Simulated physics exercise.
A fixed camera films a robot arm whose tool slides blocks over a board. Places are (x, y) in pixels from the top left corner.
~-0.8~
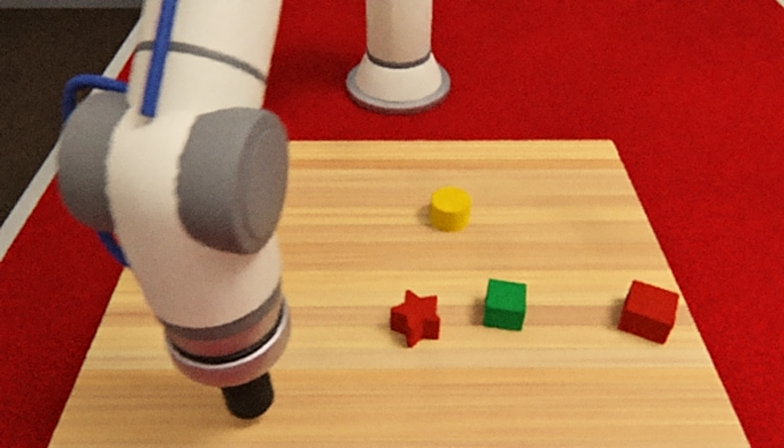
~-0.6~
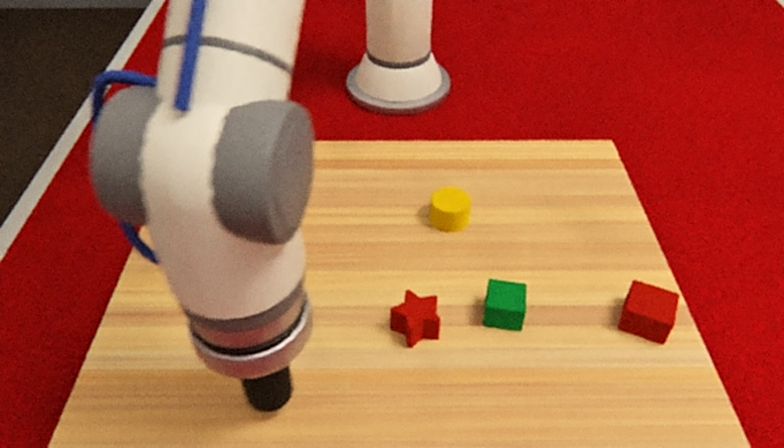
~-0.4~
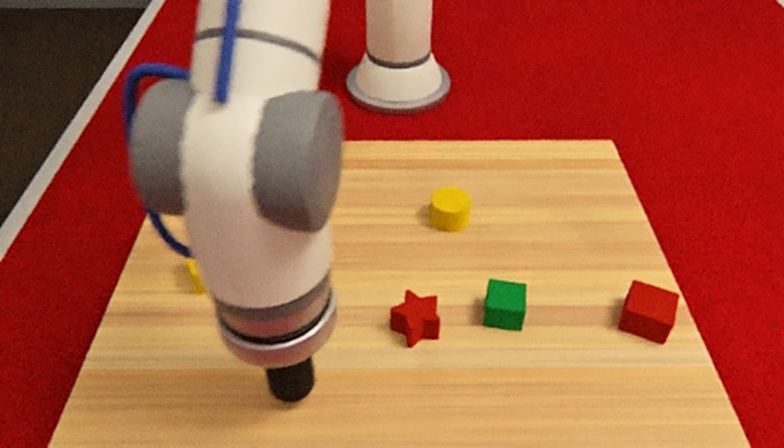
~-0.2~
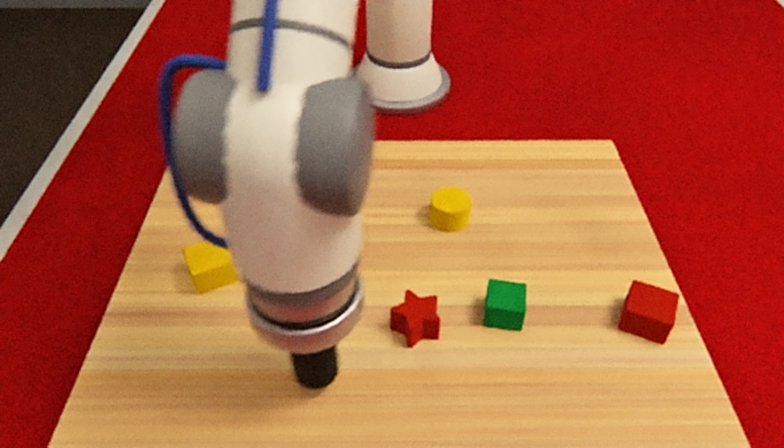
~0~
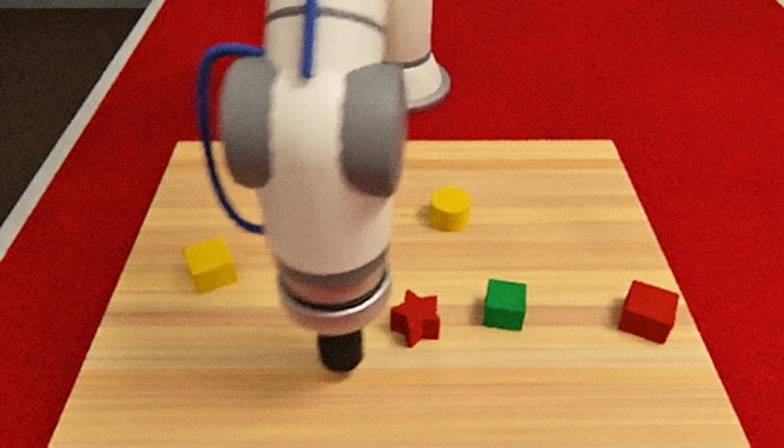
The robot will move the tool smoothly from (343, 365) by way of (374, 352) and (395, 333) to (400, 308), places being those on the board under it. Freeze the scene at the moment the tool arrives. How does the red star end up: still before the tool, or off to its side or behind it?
Left aside or behind.
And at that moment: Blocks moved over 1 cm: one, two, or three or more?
It displaces one.
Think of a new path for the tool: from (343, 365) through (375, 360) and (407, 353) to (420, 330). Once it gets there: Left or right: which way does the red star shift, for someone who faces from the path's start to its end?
It goes left.
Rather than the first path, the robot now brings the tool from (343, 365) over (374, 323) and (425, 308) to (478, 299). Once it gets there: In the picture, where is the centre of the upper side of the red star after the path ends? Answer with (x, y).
Final place: (478, 312).
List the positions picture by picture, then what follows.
Tip of the tool (251, 398), middles of tops, red star (417, 308), in the first frame.
Tool (270, 391), nothing pushed, in the second frame.
Tool (292, 382), nothing pushed, in the third frame.
Tool (316, 370), nothing pushed, in the fourth frame.
Tool (342, 354), red star (417, 308), in the fifth frame.
On the path given first. Halfway along, tool (387, 333); red star (420, 305).
At the end, tool (400, 297); red star (439, 287), turned 40° clockwise.
